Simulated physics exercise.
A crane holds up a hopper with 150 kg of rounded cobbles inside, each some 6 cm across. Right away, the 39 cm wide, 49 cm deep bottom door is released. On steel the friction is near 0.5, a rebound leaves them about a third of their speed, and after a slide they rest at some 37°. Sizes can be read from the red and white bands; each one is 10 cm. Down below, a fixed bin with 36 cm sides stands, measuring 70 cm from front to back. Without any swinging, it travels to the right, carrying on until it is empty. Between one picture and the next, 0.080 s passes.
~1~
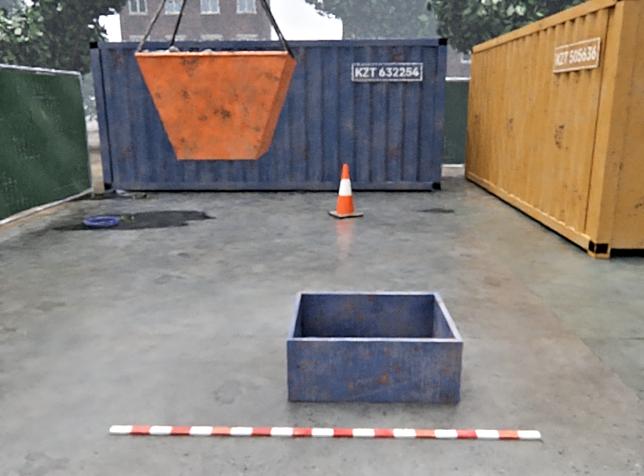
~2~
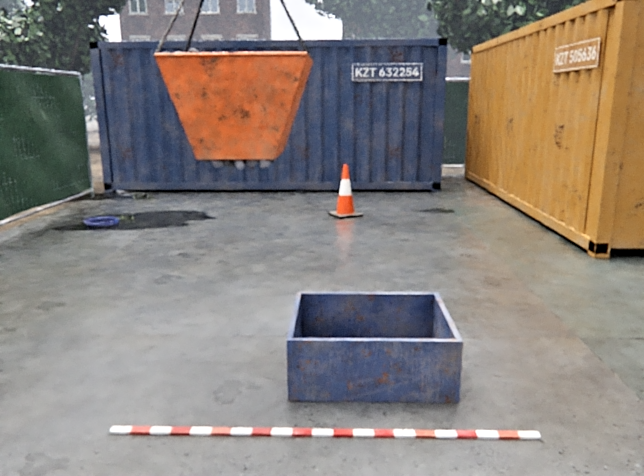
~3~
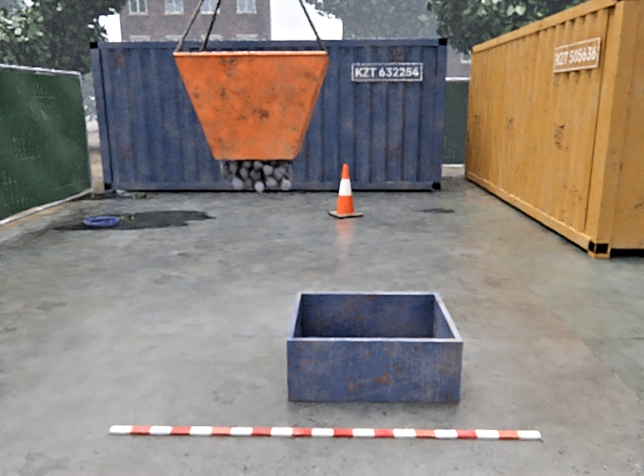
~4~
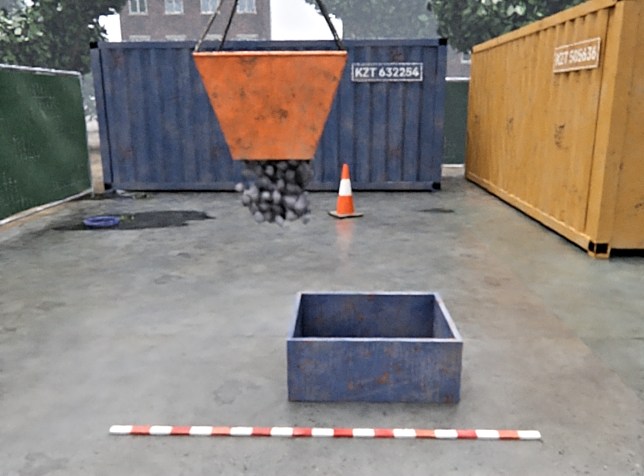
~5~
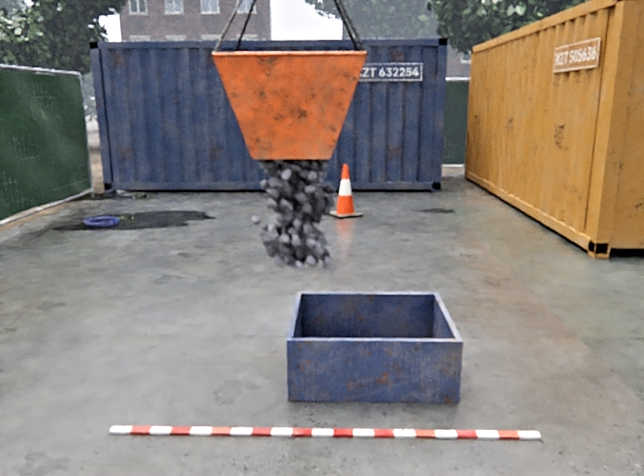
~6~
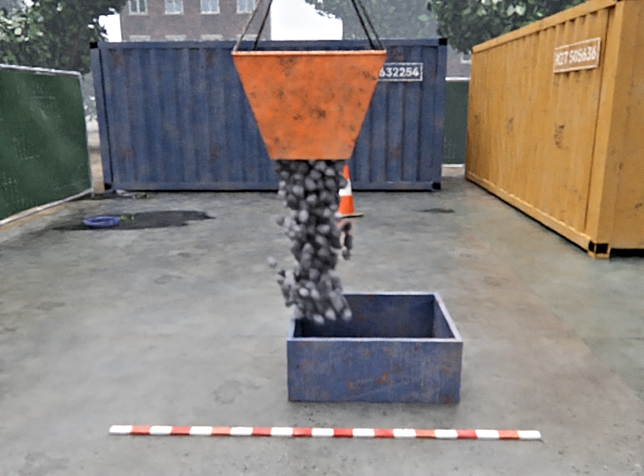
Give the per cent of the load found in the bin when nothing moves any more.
I would say 99 percent.
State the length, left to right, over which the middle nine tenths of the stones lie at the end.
It spans roughly 80 centimetres.
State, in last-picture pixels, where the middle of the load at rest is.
I'd point to somewhere near (385, 349).
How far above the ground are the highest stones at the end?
I'd put it at close to 32 cm off the ground.
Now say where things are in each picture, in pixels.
The outlet is at (216, 150); nothing has dropped yet, in the first picture.
The outlet is at (235, 149); 6 % is out, in the second picture.
The outlet is at (254, 149); 17 % is out, the lowest stones still above the rim at (267, 181), 114 cm up, in the third picture.
The outlet is at (272, 149); 32 % is out, the lowest stones still above the rim at (286, 214), 95 cm up, in the fourth picture.
The outlet is at (291, 149); 48 % is out, the lowest stones still above the rim at (304, 256), 70 cm up, in the fifth picture.
The outlet is at (310, 149); 67 % is out, the lowest stones still above the rim at (318, 305), 41 cm up, in the sixth picture.
Then, 0.3 s after the last picture, 0 % in the hopper, 1 % falling or lying left of the bin, 99 % falling or lying in the bin; the stones farthest right are at (435, 351).
Then, 0.7 s after the last picture, 0 % in the hopper, 1 % falling or lying left of the bin, 99 % falling or lying in the bin; the stones farthest right are at (435, 335).
Then, 1.3 s after the last picture, 0 % in the hopper, 1 % falling or lying left of the bin, 99 % falling or lying in the bin; the stones farthest right are at (436, 340).
Then, 2.2 s after the last picture, 0 % in the hopper, 1 % falling or lying left of the bin, 99 % falling or lying in the bin; the stones farthest right are at (436, 340).
Then, 4.1 s after the last picture, 0 % in the hopper, 1 % left of the bin, 99 % in the bin; the stones farthest right are at (436, 340).
